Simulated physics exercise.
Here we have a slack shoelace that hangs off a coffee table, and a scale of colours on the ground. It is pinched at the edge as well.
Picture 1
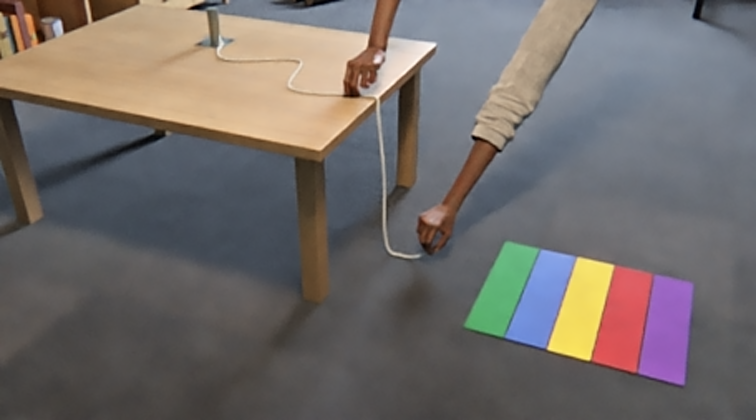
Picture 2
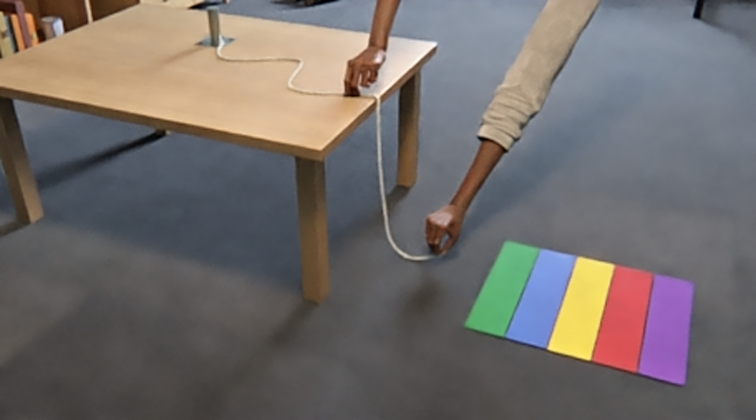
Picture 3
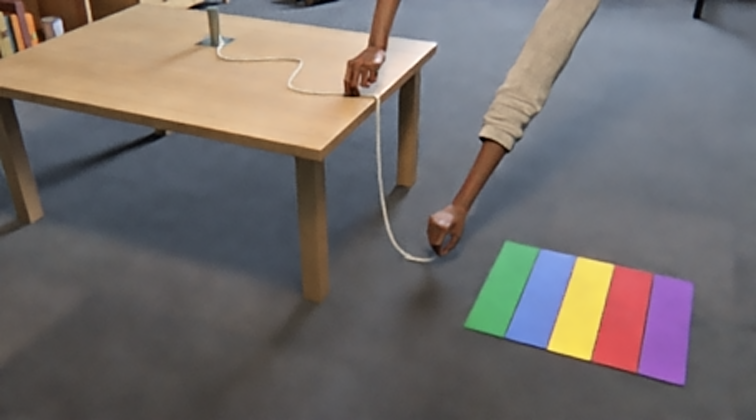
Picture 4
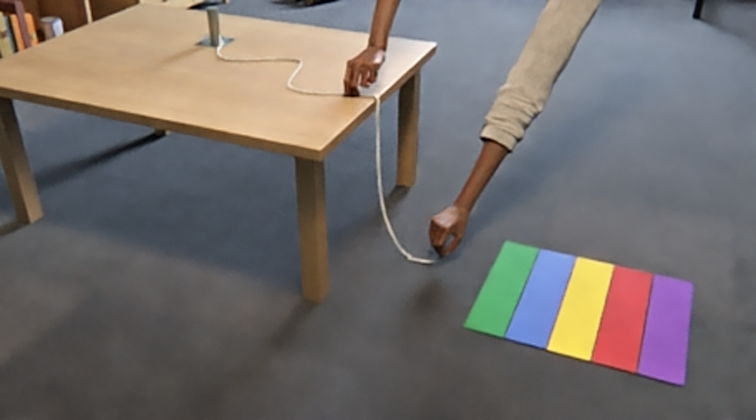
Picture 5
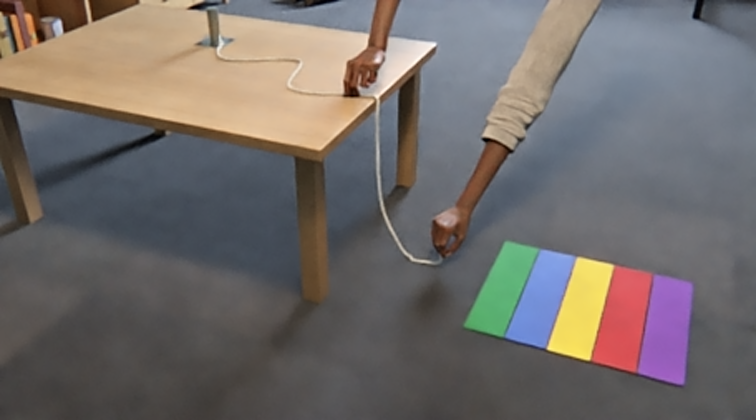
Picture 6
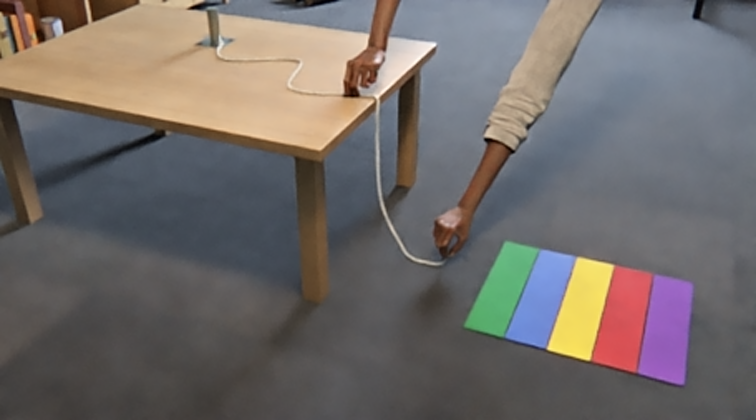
At the start, one hand pinches a slack pale cord at a wooden table's edge while another holds its hanging end low, left of a mat of green, blue, yellow, red and purple stripes. The lower hand then shifts the end slightly right, while the upper hand stays still.
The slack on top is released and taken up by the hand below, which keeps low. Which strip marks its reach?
The end stops over the red strip.
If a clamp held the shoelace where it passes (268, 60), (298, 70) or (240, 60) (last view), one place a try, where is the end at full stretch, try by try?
In that order: (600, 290), (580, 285) and (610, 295).
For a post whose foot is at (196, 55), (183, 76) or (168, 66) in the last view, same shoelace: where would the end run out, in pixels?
About (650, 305), (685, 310) and (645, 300).
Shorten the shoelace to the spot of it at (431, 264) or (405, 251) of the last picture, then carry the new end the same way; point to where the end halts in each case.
About (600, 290) and (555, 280).
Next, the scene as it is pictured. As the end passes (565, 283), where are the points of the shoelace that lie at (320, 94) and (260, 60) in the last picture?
They go to (388, 114) and to (285, 60).
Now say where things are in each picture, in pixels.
In the first picture, end (432, 251); green (491, 315); blue (532, 325); yellow (574, 336); red (618, 347); purple (664, 359).
In the second picture, end (440, 253); shoelace through (219, 53) (288, 59) (290, 84) (361, 95) (380, 162) (390, 238).
In the third picture, end (442, 253).
In the fourth picture, end (444, 254); shoelace through (219, 54) (288, 59) (289, 84) (360, 95) (378, 162) (393, 238).
In the fifth picture, end (446, 254).
In the sixth picture, end (448, 255); shoelace through (219, 54) (288, 59) (289, 84) (360, 96) (378, 163) (396, 237).
Soon after, end near (564, 283); over blue.
After that, end near (609, 293); over red.
At the stop, end near (636, 299); over red. It gets as far as the red strip.
